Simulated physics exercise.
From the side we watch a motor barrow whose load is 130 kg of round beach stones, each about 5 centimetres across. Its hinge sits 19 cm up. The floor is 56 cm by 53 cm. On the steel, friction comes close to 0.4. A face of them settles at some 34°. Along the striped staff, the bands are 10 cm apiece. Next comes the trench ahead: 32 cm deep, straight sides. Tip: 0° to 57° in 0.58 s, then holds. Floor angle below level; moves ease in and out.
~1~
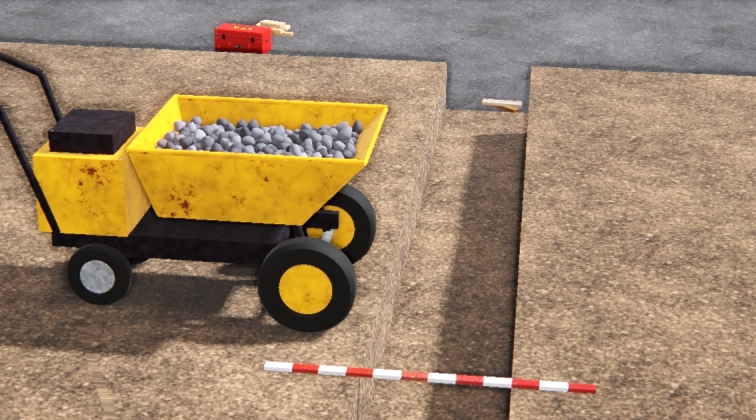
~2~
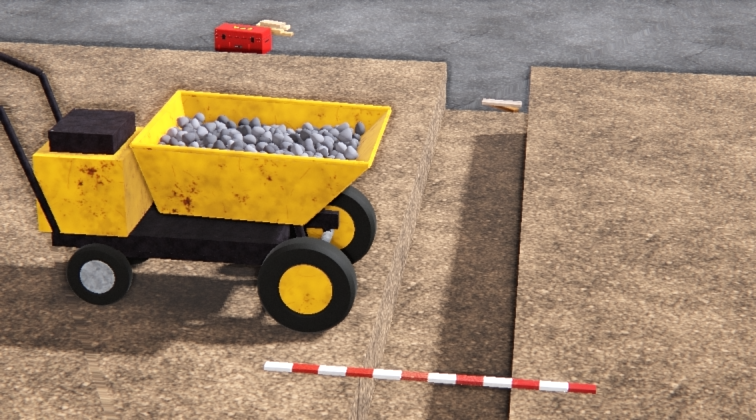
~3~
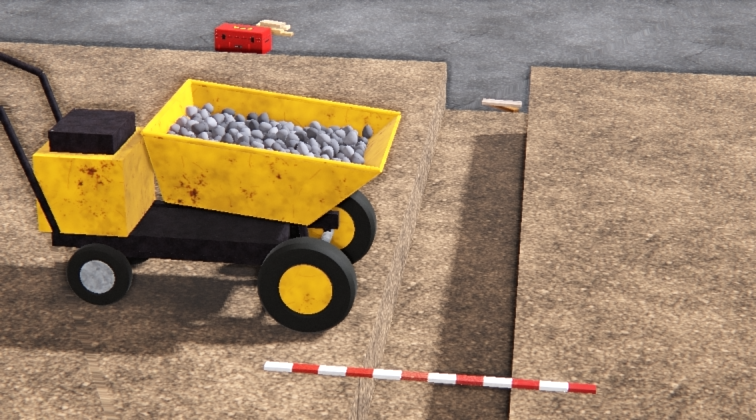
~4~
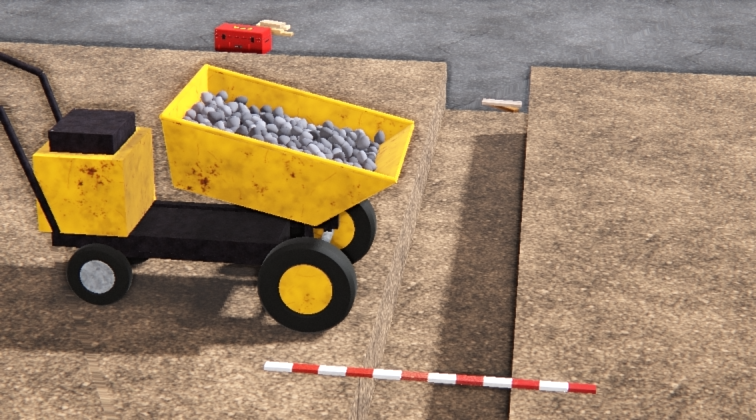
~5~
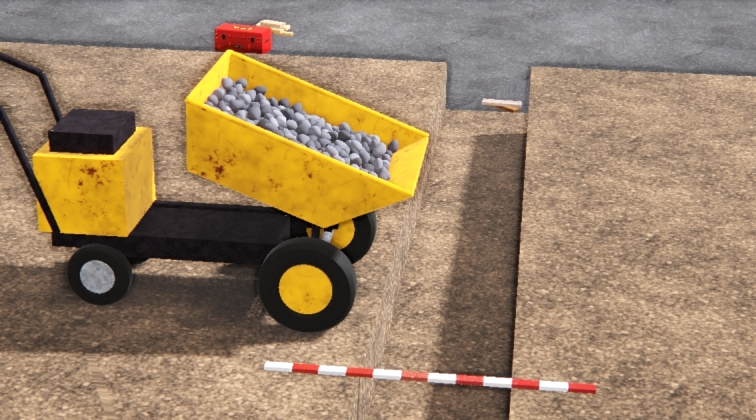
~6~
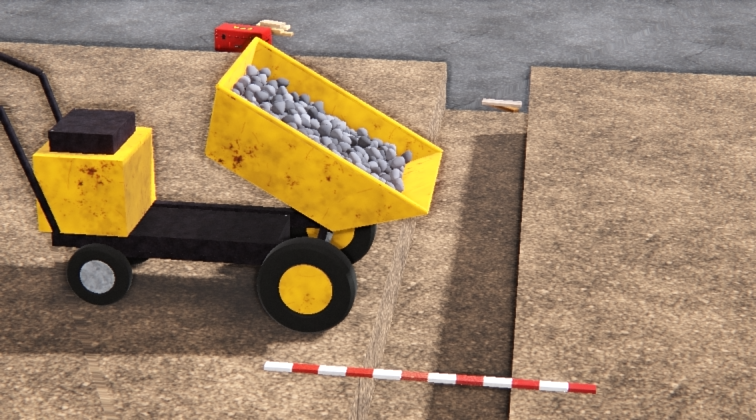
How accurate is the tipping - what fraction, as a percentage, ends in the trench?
Close to 49 in every hundred.
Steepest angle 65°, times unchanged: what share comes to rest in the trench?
It would come to about 45 percent.
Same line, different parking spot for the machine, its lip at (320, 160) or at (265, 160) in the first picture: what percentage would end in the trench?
I'd say some 80 per cent and some 95 per cent.
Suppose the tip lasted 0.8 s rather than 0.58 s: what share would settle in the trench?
It would be near 60 percent.
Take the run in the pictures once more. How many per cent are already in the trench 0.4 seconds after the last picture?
Some 10 per cent of the load by that point.
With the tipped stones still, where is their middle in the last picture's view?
Near (511, 304).
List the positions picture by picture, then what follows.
In the first picture, the skip is at 0°, its lip at (365, 163); the top of the load is at (278, 136).
In the second picture, the skip is at 2°, its lip at (369, 165); the top of the load is at (265, 135).
In the third picture, lip at (380, 171), floor tilted 6°, highest stones at (214, 123).
In the fourth picture, lip at (395, 181), floor tilted 13°, highest stones at (216, 109).
In the fifth picture, lip at (412, 195), floor tilted 21°, highest stones at (229, 93).
In the sixth picture, the skip is at 30°, its lip at (427, 213); the top of the load is at (253, 80).
Then, 0.1 s after the last picture the floor is at 48°, 100 % in the skip; the foremost stones are at (426, 222).
Then, 0.4 s after the last picture the floor is at 57°, 89 % in the skip, 10 % in the trench, 1 % past the trench; the foremost stones are at (520, 266).
Then, 0.7 s after the last picture the floor is at 57°, 39 % in the skip, 19 % in the trench, 42 % past the trench; the foremost stones are at (669, 319).
Then, 2.7 s after the last picture the floor is at 57°, 5 % in the skip, 49 % in the trench, 47 % past the trench; the foremost stones are past the picture's edge.
